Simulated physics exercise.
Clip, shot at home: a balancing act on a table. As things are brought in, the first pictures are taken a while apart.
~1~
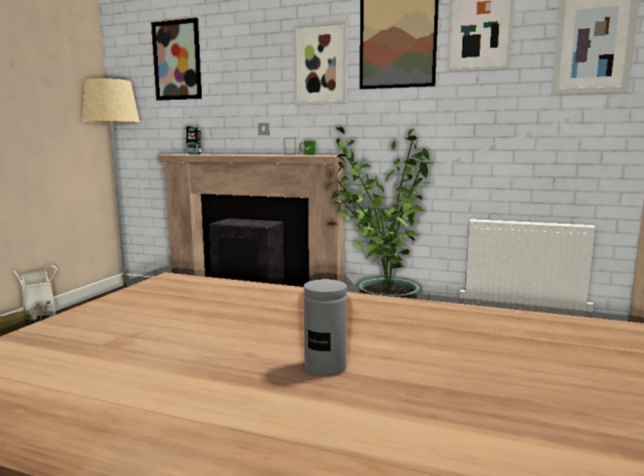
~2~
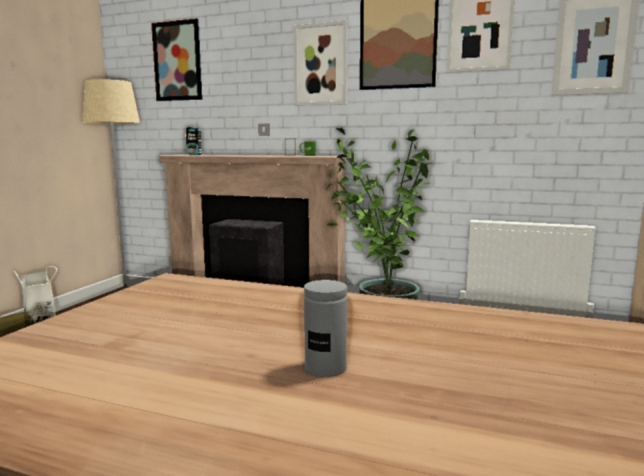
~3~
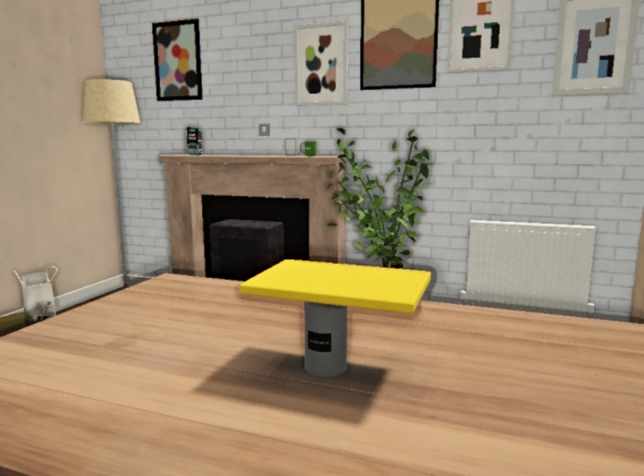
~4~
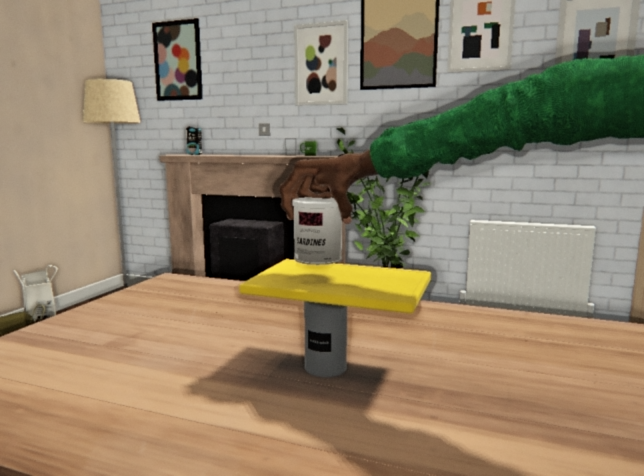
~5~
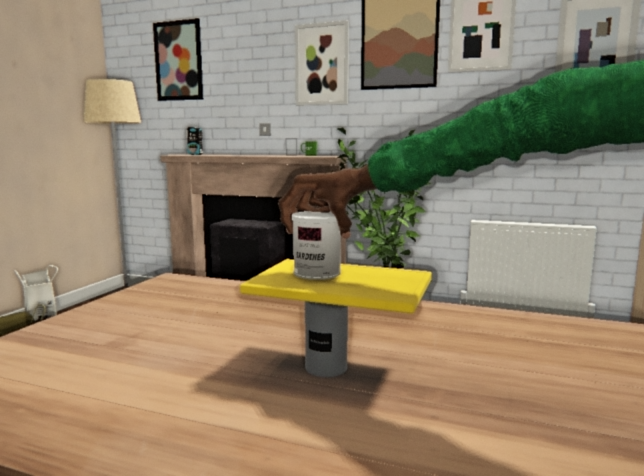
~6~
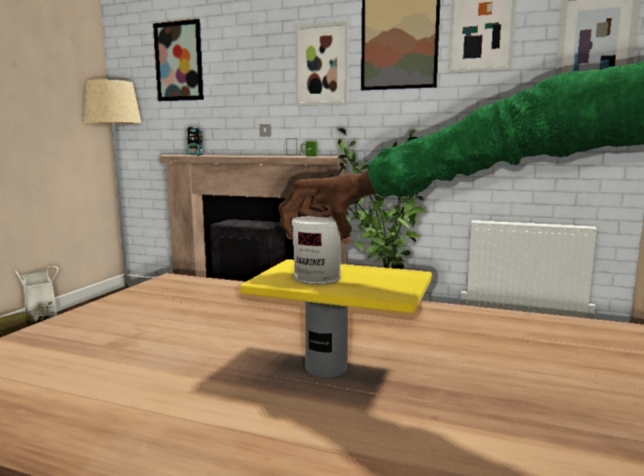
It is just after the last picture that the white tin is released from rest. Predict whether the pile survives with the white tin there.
Seems it proves sturdy enough.
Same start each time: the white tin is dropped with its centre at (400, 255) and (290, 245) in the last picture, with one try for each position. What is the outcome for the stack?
First try: Topples; second try: Stands.
Then, 0.20 s after the last picture, nothing has stirred.
Then, 0.70 s after the last picture, white tin resting near (317, 250).
At rest, all 3 in place. Seen from the same camera at the end, white tin near (317, 250). The stack holds.
